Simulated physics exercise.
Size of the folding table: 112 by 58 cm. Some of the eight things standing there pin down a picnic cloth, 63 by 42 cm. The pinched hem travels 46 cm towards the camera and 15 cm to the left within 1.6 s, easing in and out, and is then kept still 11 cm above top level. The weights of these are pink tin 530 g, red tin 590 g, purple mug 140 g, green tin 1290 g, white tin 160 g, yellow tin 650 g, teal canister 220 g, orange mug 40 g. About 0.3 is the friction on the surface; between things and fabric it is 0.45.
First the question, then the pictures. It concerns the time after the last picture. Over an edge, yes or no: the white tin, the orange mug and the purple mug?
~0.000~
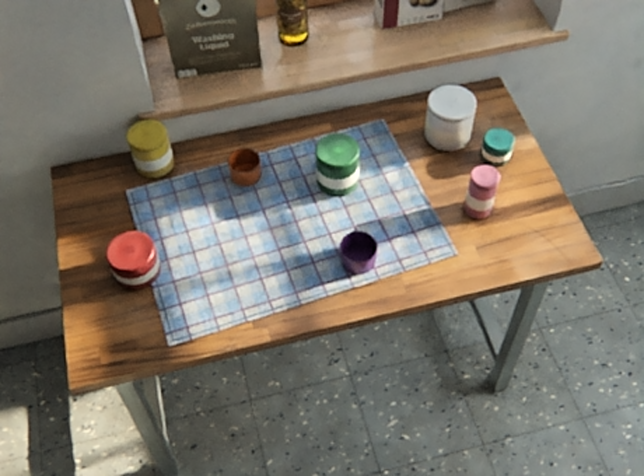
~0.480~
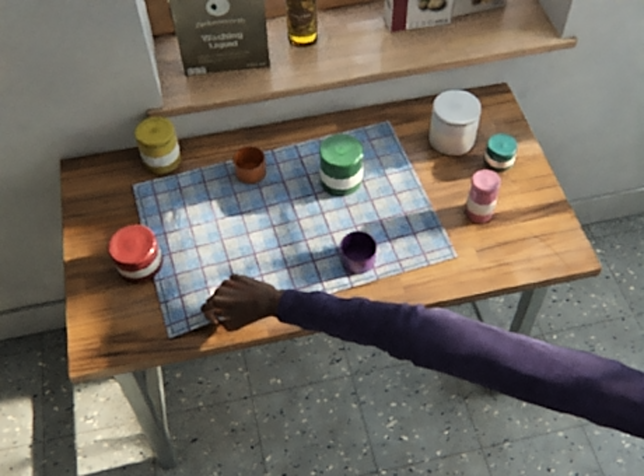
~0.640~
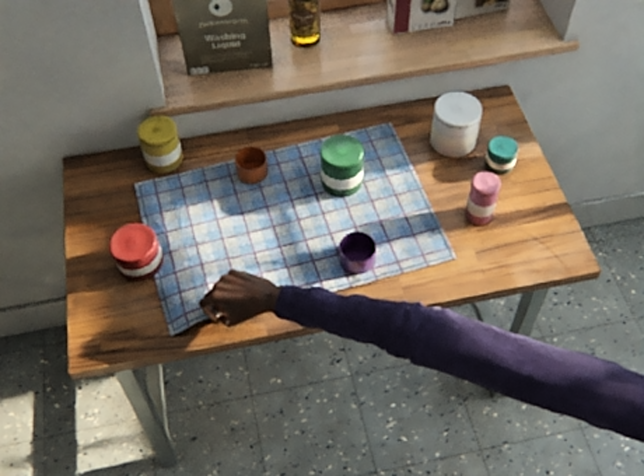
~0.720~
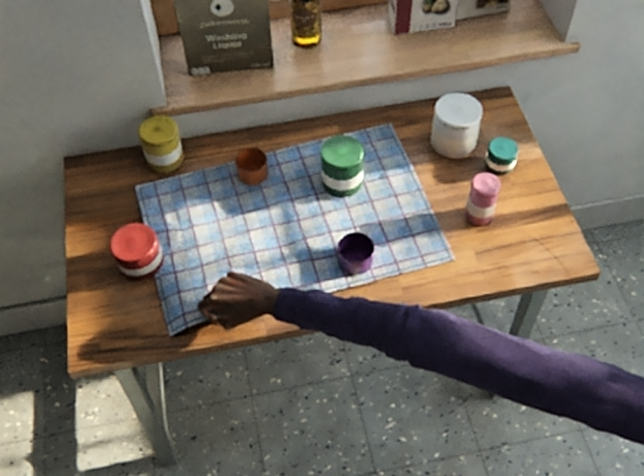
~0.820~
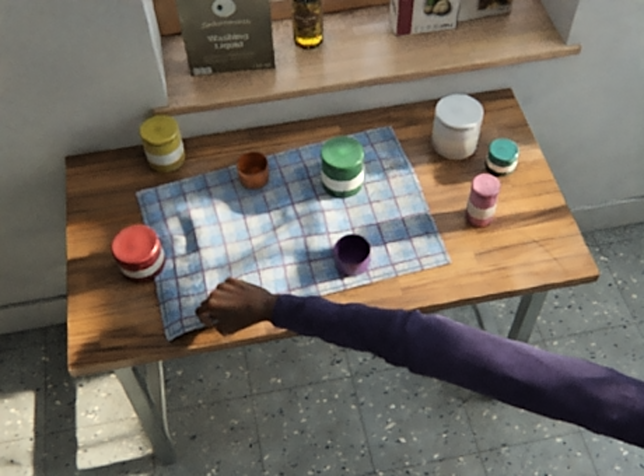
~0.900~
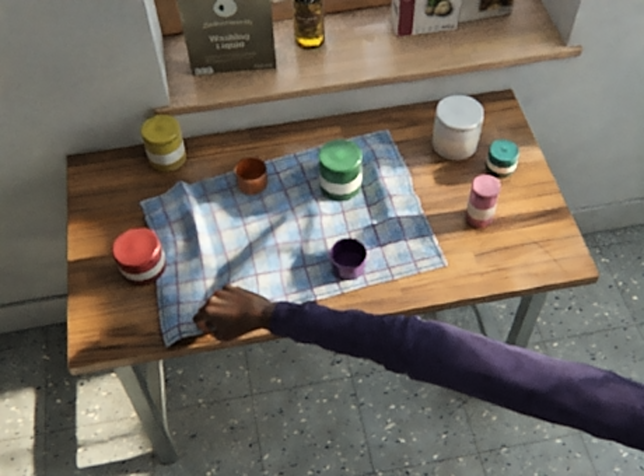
Per item: White tin - no, still on; orange mug - yes, over; purple mug - yes, over.
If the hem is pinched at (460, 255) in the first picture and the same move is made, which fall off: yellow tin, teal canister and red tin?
Yellow tin is left on top, teal canister is left on top, red tin is left on top.
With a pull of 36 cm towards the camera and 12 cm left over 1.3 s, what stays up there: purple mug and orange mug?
So the purple mug comes down, and the orange mug does not fall.
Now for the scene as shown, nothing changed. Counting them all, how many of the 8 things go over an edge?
That gives 3.
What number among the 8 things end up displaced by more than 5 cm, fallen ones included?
That comes to 4 of the things.
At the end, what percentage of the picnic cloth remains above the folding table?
Roughly 0% of it.
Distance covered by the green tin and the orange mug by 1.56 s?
The green tin is 30 cm out, the orange mug 30 cm.
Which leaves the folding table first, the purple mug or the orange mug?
Purple.
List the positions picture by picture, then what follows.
In the first picture, white tin (453, 101); orange mug (244, 160); purple mug (359, 247); picnic cloth corners (169, 346) (126, 191) (383, 119) (458, 254).
In the second picture, picnic cloth corners (133, 185) (389, 121); grip (218, 320).
In the third picture, picnic cloth corners (135, 184) (390, 123); grip (217, 316).
In the fourth picture, picnic cloth corners (135, 187) (391, 124); grip (216, 318).
In the fifth picture, purple mug (352, 249); red tin (135, 243); orange mug (252, 163); picnic cloth corners (137, 193) (390, 126); grip (213, 324).
In the sixth picture, white tin (460, 111); orange mug (251, 169); purple mug (348, 253); picnic cloth corners (141, 202) (387, 130) (448, 265); grip (211, 331).
At 1.2 s, 85 % of the picnic cloth is still over the top; orange mug 17 cm off its start, purple mug 13 cm off its start, green tin 12 cm off its start.
At 1.6 s, 55 % of the picnic cloth is still over the top; orange mug 31 cm off its start, purple mug over the edge, green tin 28 cm off its start.
At 1.9 s, 30 % of the picnic cloth is still over the top; purple mug over the edge, orange mug 44 cm off its start at (174, 316), green tin 40 cm off its start at (256, 288).
At 2.2 s, 10 % of the picnic cloth is still over the top; orange mug 54 cm off its start, purple mug over the edge, green tin 50 cm off its start.
At 3.8 s, 0 % of the picnic cloth is still over the top; orange mug over the edge, purple mug over the edge, white tin 0 cm off its start at (460, 111), green tin over the edge.
